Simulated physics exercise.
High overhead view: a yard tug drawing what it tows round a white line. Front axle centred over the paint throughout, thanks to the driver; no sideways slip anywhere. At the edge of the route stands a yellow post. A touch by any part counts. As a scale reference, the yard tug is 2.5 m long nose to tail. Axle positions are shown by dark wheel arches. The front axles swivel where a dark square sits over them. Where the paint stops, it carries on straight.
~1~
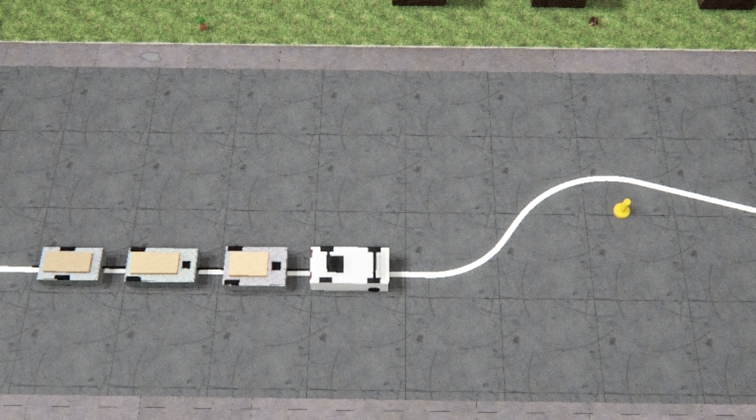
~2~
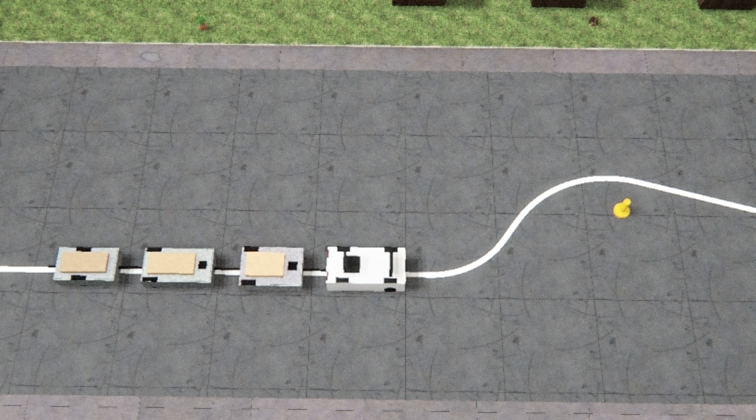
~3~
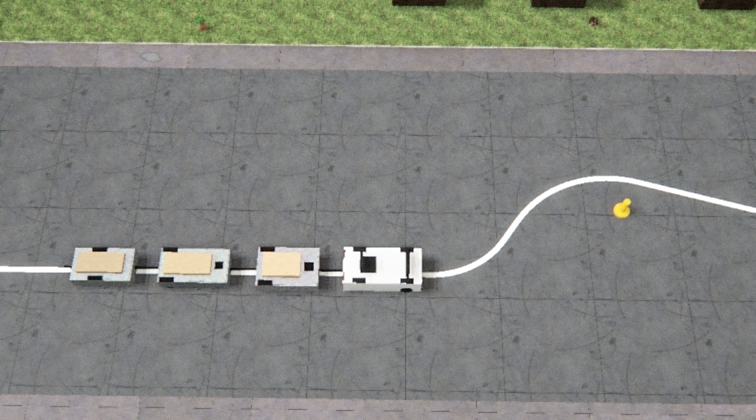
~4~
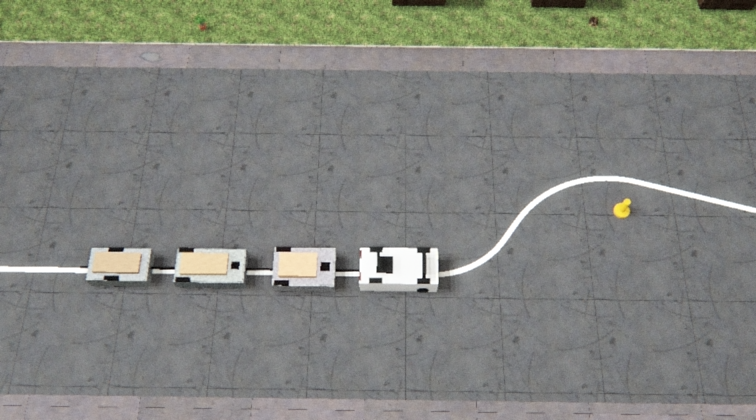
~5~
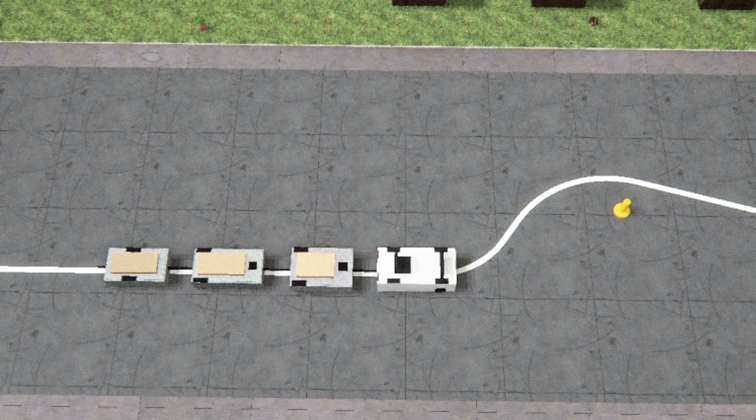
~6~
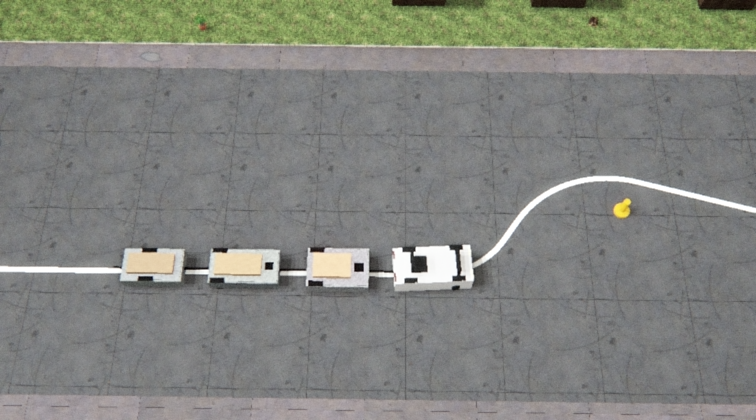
To begin with, a white vehicle with three trailers in tow sits on the straight left part of a white line across grey paving, a yellow post off to the right. The train rolls steadily rightward a short way, and then the vehicle turns very slightly as it meets the curve.
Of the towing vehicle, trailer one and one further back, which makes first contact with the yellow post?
Answer: Nearest trailer.
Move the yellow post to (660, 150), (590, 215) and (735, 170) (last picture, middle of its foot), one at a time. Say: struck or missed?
Results in order - no collision, collision, no collision.
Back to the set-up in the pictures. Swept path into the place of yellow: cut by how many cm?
Result - yellow: 40.
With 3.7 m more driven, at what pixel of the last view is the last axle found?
Roughly at (255, 266).
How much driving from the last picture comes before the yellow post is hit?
After roughly 10.0 metres.
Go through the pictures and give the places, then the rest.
The first frame shows nose (384, 266); last axle (65, 263); still straight; yellow (623, 208); 3 trailers.
The second frame shows nose (400, 266); last axle (81, 263); still straight.
The third frame shows nose (417, 266); last axle (97, 264); still straight.
The fourth frame shows nose (433, 266); last axle (114, 264); still straight.
The fifth frame shows nose (451, 266); last axle (131, 264); still straight.
The sixth frame shows nose (467, 263); last axle (148, 264); turned 3°; yellow (623, 208).
After another 5.6 m, the last axle is at (310, 266) of the last picture, on the line.
After another 10.3 m, the last axle is at (443, 243) of the last picture, 85 cm off the line; the first trailer has hit yellow.
After another 16.8 m, the last axle is at (621, 193) of the last picture, 85 cm off the line.
After another 22.4 m, the last axle is out of the picture, 10 cm off the line; 1 of 1 struck in all.
